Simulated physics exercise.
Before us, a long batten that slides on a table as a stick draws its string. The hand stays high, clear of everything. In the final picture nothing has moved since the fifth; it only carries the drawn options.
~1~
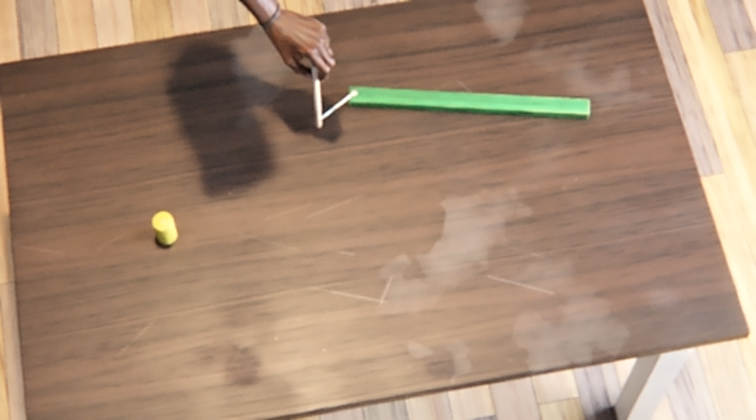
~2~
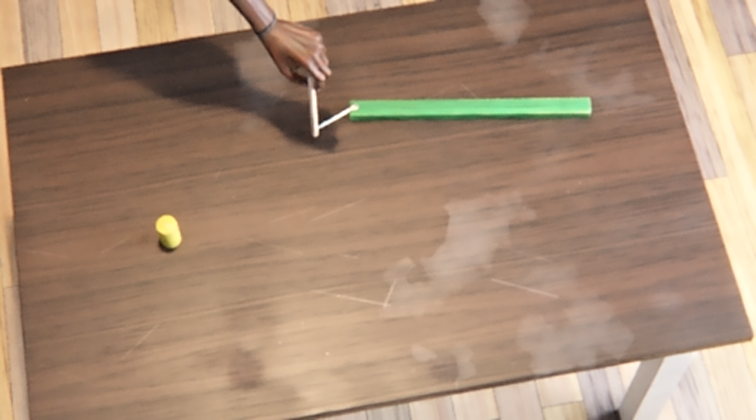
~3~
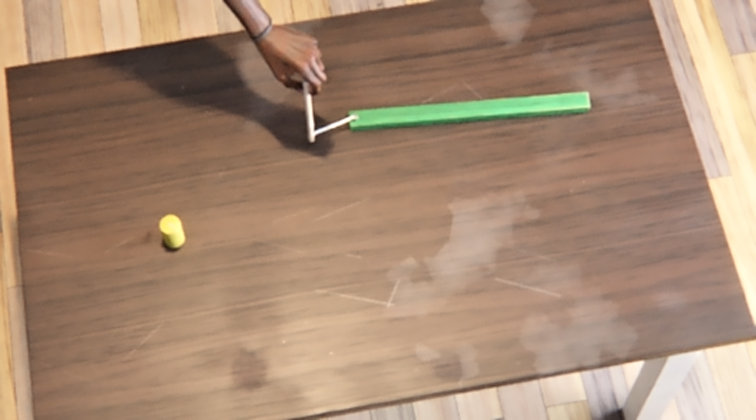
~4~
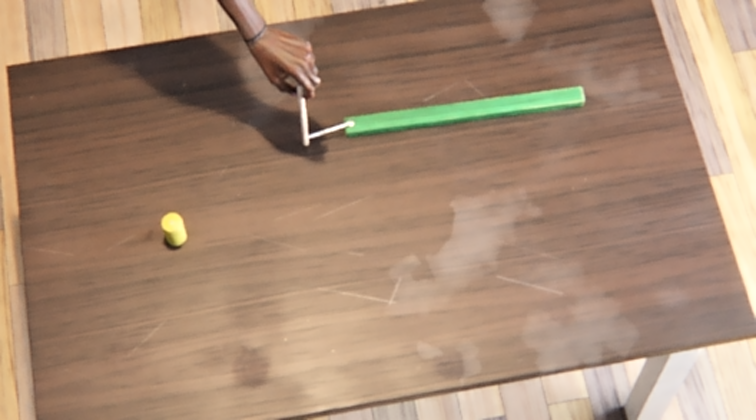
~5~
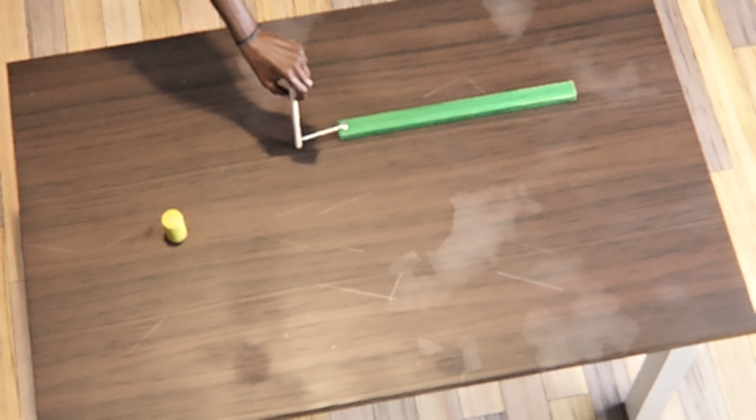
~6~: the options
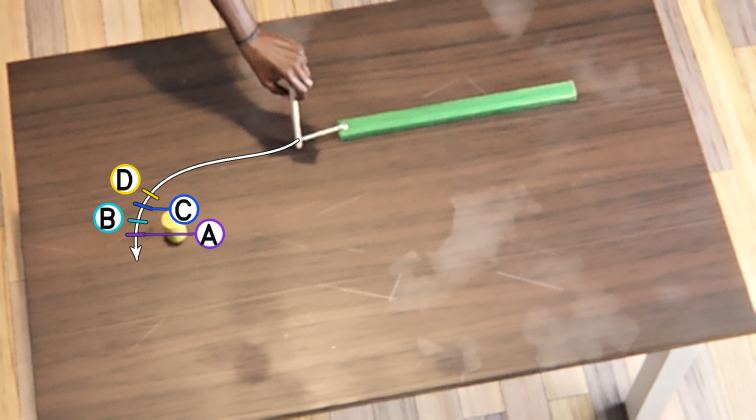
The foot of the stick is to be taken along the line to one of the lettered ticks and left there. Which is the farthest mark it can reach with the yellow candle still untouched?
All is well up to A.
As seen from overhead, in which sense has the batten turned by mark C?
Anticlockwise.
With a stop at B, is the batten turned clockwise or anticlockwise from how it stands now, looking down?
For that mark, anticlockwise.
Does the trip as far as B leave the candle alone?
Yes.
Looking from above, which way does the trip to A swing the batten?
Anticlockwise.
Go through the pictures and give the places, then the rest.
The first picture shows green batten (469, 100); yellow candle (165, 229).
The second picture shows green batten (470, 106); yellow candle (169, 232).
The third picture shows green batten (469, 109); yellow candle (172, 232).
The fourth picture shows green batten (465, 109); yellow candle (174, 230).
The fifth picture shows green batten (457, 108); yellow candle (174, 226).
On the marked copy, A at (136, 235); B at (138, 221); C at (143, 206); D at (151, 194); the route from (298, 140) via (186, 170) to (137, 260).
Taking A. A third of the way, foot of the stick (229, 160), middle of the batten (390, 125).
Two thirds of the way, foot of the stick (163, 184), middle of the batten (324, 141).
When it is over, foot of the stick (136, 236), middle of the batten (285, 160); nothing has been touched.
As for the rest, B is safe but short; C is safe but short; D is safe but short.
